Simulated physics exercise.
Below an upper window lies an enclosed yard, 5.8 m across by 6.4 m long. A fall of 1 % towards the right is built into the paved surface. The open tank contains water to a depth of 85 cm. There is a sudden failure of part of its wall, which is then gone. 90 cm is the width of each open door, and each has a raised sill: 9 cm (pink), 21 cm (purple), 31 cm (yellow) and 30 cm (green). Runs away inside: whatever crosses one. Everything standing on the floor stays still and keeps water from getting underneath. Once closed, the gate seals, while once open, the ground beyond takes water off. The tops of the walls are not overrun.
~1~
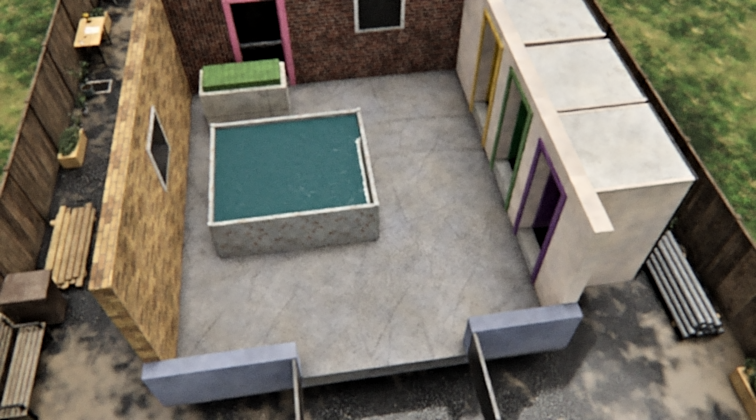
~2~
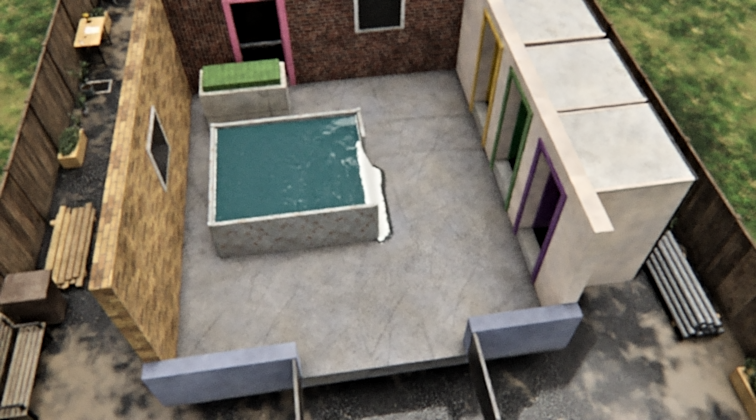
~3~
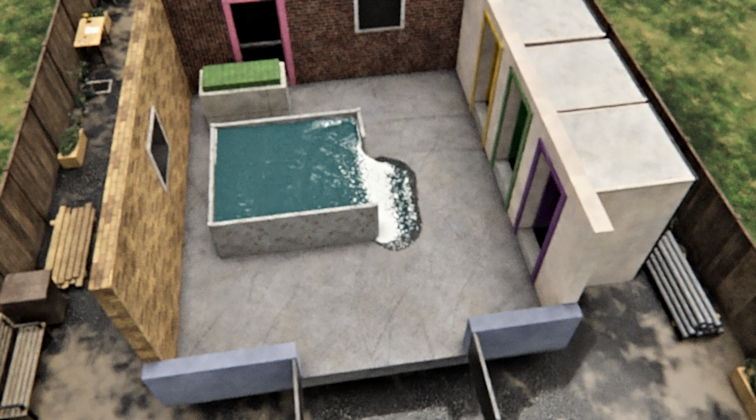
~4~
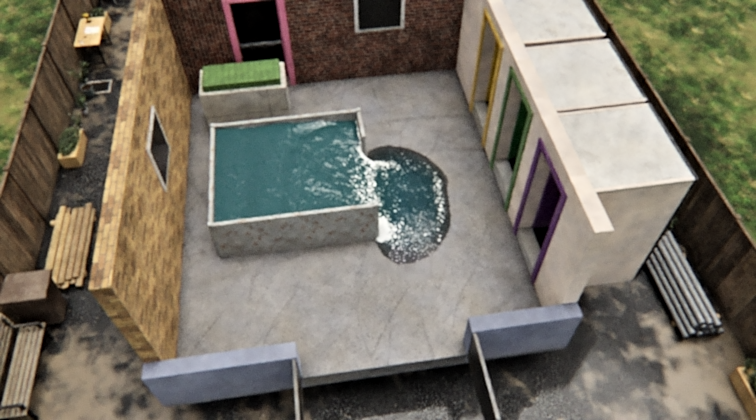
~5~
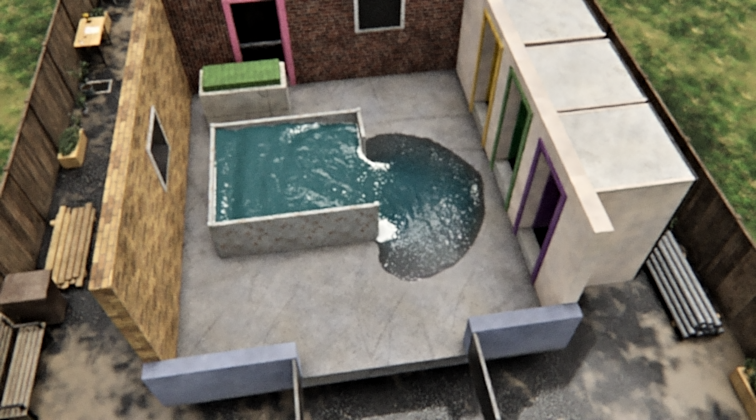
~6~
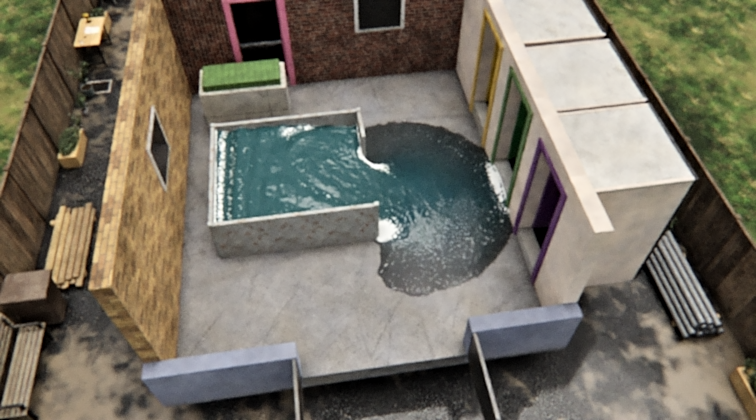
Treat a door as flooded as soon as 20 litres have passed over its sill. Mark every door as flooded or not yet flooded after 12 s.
After that time, pink door: Flooded; purple door: Flooded; yellow door: Not yet flooded; green door: Flooded.
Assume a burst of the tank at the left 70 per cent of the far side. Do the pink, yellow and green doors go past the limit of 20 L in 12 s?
Here's how it goes: Pink exceeds it, yellow falls short, green falls short.
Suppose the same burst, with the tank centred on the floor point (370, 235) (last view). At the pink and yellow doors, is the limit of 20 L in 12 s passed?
For the pink door, the amount is too high; for the yellow door, the amount is acceptable.
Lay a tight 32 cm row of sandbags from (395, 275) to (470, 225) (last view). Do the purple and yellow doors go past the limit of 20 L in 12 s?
Result: Purple door inside the limit; yellow door inside the limit.
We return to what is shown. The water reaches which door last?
It would be the pink one.
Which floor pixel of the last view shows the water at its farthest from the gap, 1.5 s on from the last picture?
At about (450, 72).
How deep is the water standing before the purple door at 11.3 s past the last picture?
It's about 13.5 cm.
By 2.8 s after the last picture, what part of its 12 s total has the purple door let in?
I'd say close to 80 percent.
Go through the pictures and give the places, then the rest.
The first frame shows the open tank at (291, 166) is whole and still, 85 cm deep.
In the second frame, water pours out at (368, 193) and has run 0.8 m, to (373, 169); typically 7 cm deep outside, 85 cm at the open tank's back.
In the third frame, water pours out at (369, 193) and has run 1.1 m, to (397, 164); typically 13 cm deep outside, 85 cm at the open tank's back.
In the fourth frame, the front is at (437, 171), 1.5 m from the gap at (369, 195); 2.8 m2 of floor is under water; 85 cm left at the back of the open tank.
In the fifth frame, water pours out at (369, 195) and has run 2.1 m, to (472, 172); typically 8 cm deep outside, 82 cm at the open tank's back.
In the sixth frame, water pours out at (369, 195) and has run 2.6 m, to (485, 154); typically 7 cm deep outside, 73 cm at the open tank's back.
Then, 0.7 s after the last picture water covers 35 % of the floor and is deepest (53 cm) near (491, 190); pink door not reached, purple door 35 cm at the sill, 5 L in, yellow door 26 cm at the sill, 0 L in, green door 55 cm at the sill, 75 L in.
Then, 1.5 s after the last picture water covers 35 % of the floor and is deepest (58 cm) near (536, 319); pink door not reached, purple door 39 cm at the sill, 66 L in, yellow door 28 cm at the sill, 0 L in, green door 49 cm at the sill, 180 L in.
Then, 2.8 s after the last picture water covers 75 % of the floor and is deepest (38 cm) near (540, 329); pink door 4 cm at the sill, 0 L in, purple door 30 cm at the sill, 133 L in, yellow door 20 cm at the sill, 1 L in, green door 31 cm at the sill, 253 L in.
Then, 6.3 s after the last picture water covers 95 % of the floor and is deepest (22 cm) near (196, 216); pink door 12 cm at the sill, 6 L in, purple door 18 cm at the sill, 165 L in, yellow door 11 cm at the sill, 1 L in, green door 17 cm at the sill, 257 L in.
Then, 11.3 s after the last picture water covers 95 % of the floor and is deepest (15 cm) near (402, 77); pink door 13 cm at the sill, 62 L in, purple door 14 cm at the sill, 166 L in, yellow door 11 cm at the sill, 1 L in, green door 14 cm at the sill, 257 L in.
